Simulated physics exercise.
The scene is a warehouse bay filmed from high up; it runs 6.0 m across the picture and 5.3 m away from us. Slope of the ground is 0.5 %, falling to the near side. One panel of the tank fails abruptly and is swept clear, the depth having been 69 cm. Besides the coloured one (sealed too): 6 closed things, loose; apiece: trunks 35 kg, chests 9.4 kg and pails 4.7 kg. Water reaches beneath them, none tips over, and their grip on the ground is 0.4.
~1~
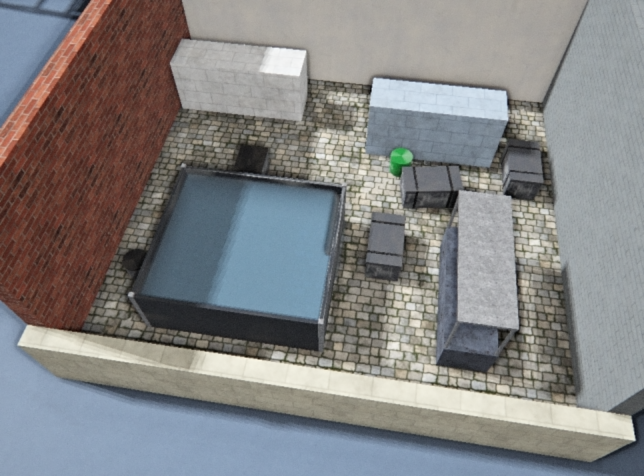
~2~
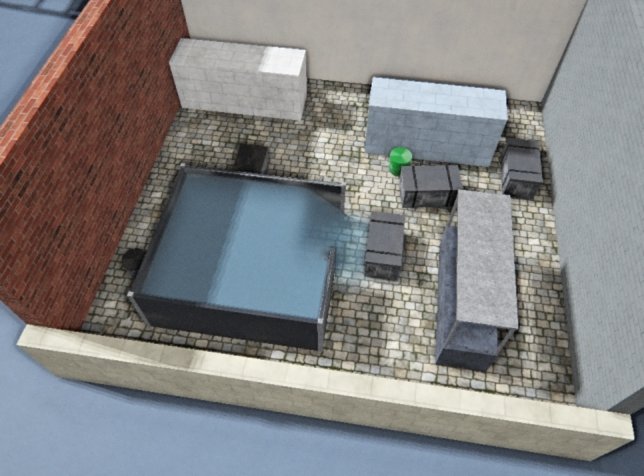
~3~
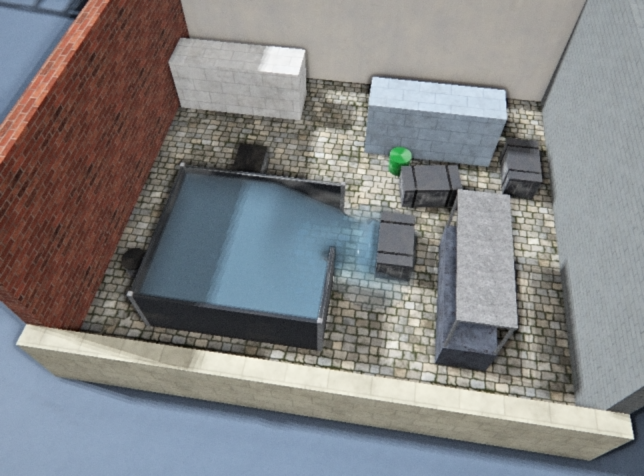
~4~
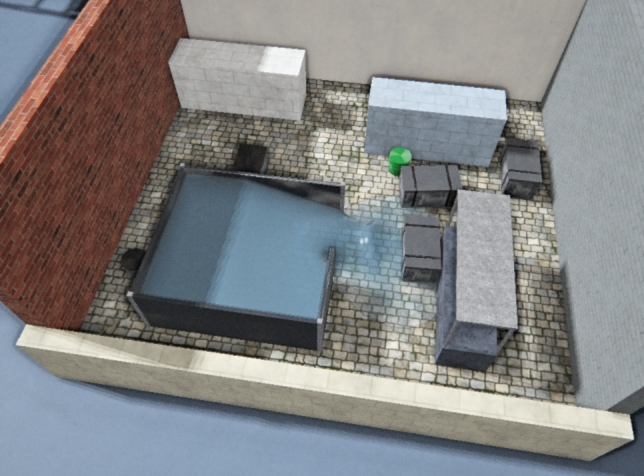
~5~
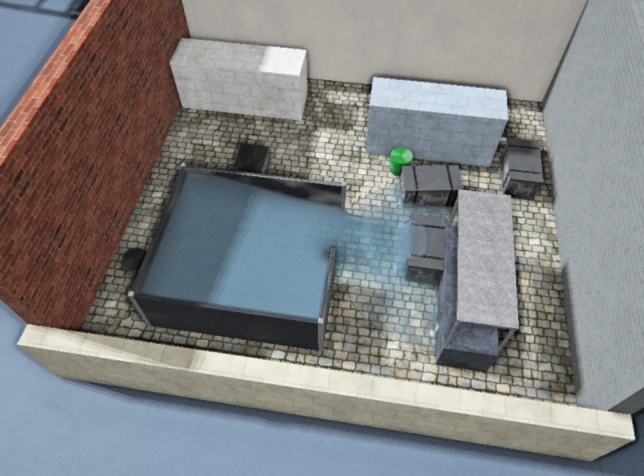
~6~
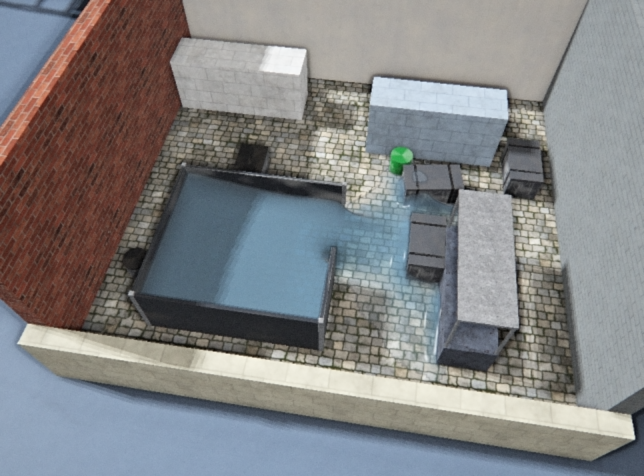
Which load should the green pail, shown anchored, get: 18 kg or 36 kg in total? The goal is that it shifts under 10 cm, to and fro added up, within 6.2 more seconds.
Only 36 kg works.
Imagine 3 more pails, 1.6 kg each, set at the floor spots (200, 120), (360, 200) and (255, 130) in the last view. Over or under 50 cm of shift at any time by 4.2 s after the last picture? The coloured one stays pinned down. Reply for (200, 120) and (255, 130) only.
In order: Smaller and greater.
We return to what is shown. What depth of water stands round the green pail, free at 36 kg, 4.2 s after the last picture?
8 cm, roughly.
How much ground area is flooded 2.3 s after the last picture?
Around 20 m2 of it.
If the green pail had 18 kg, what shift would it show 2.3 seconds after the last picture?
About 50 cm.
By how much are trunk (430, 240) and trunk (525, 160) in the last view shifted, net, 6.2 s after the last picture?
Taking them in the order asked, 200 cm and then 200 cm.
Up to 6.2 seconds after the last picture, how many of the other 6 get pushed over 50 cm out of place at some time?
The total is 5.
Then, 0.6 s after the last picture the green pail would be 9 cm from its start with 18 kg and 1 cm from its start with 36 kg; 8 cm of water round it then.
Then, 2.3 s after the last picture the green pail would be 50 cm from its start with 18 kg and 1 cm from its start with 36 kg; 13 cm of water round it then.
Then, 4.2 s after the last picture the green pail would be 58 cm from its start with 18 kg and 1 cm from its start with 36 kg; 8 cm of water round it then.
Then, 6.2 s after the last picture the green pail would be 58 cm from its start with 18 kg and 1 cm from its start with 36 kg; 10 cm of water round it then.
